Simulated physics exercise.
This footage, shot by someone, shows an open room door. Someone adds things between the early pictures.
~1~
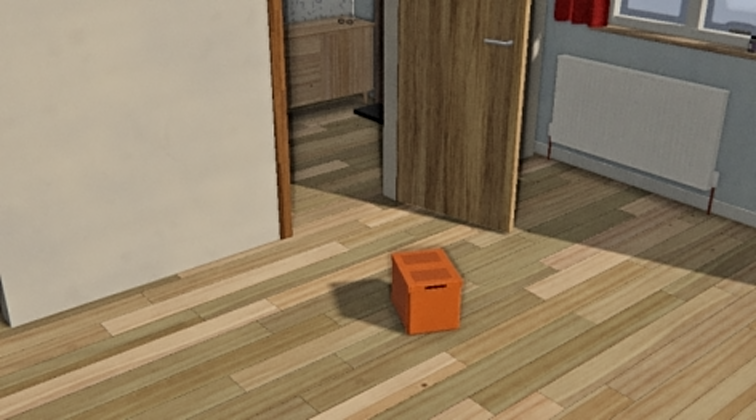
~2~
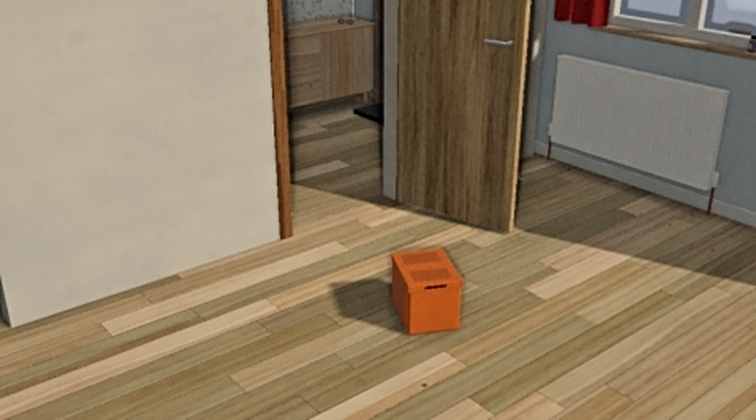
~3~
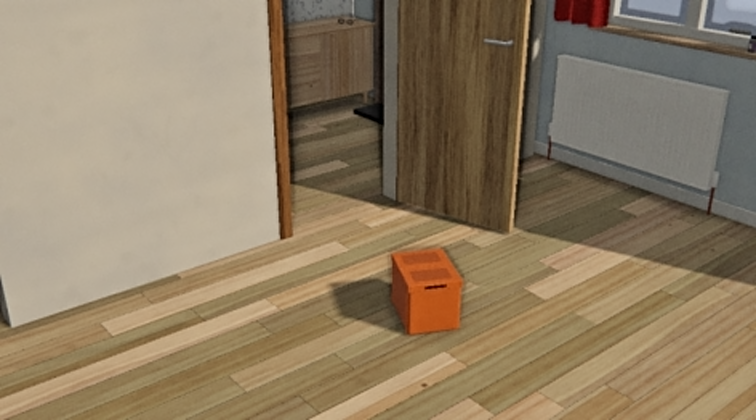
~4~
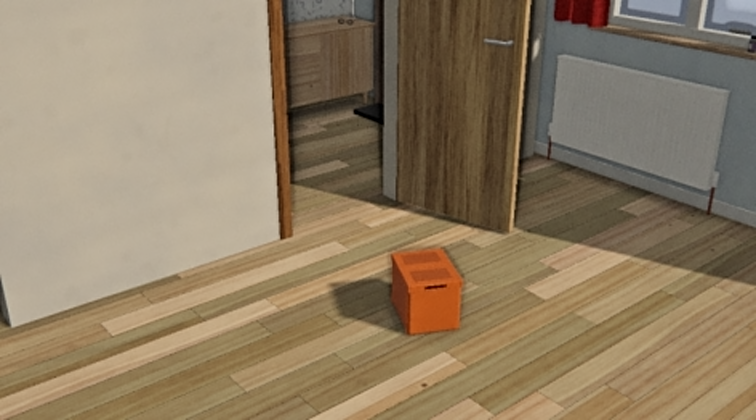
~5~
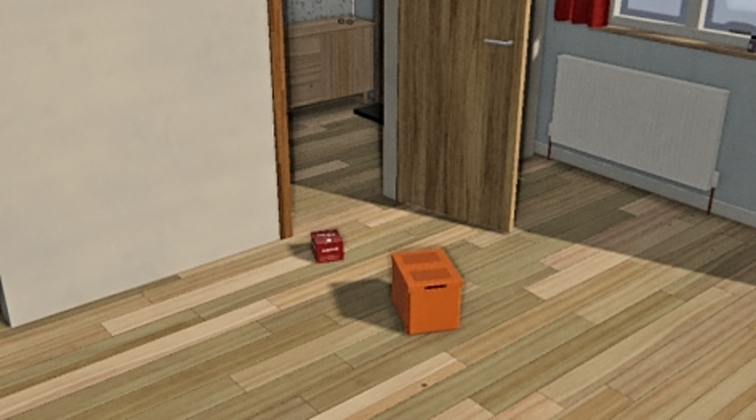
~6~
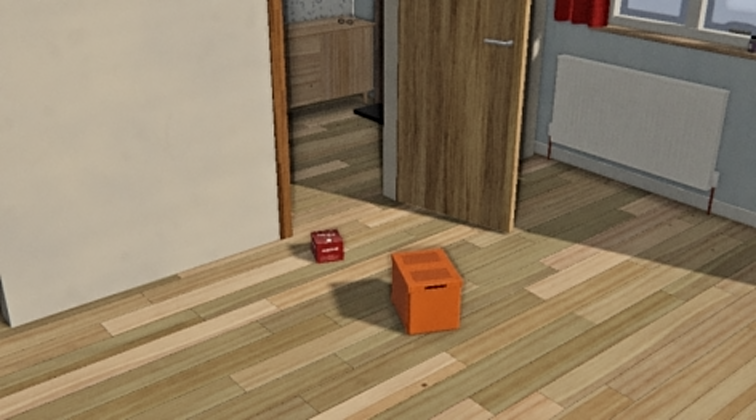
At first, an orange box sits alone on the wooden floor in front of a wide-open door, and nothing moves. Then a small red box appears on the floor behind it and to the left, near the doorway, with nobody in sight, while the door and the orange box stay still.
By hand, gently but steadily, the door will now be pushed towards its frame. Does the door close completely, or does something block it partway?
The door is likely to swing home.
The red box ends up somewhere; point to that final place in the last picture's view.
The object ends up somewhere near (313, 247).
Then, 0.90 s past the last view, open by 87°.
Then, 1.80 s past the last view, open by 55°.
Then, 2.50 s past the last view, open by 30°.
Then, 2.90 s past the last view, open by 15°; red box displaced a little near (313, 247).
Finally, open by 0°; both still in place. Final places as the last picture's camera would see them, red box near (313, 247).
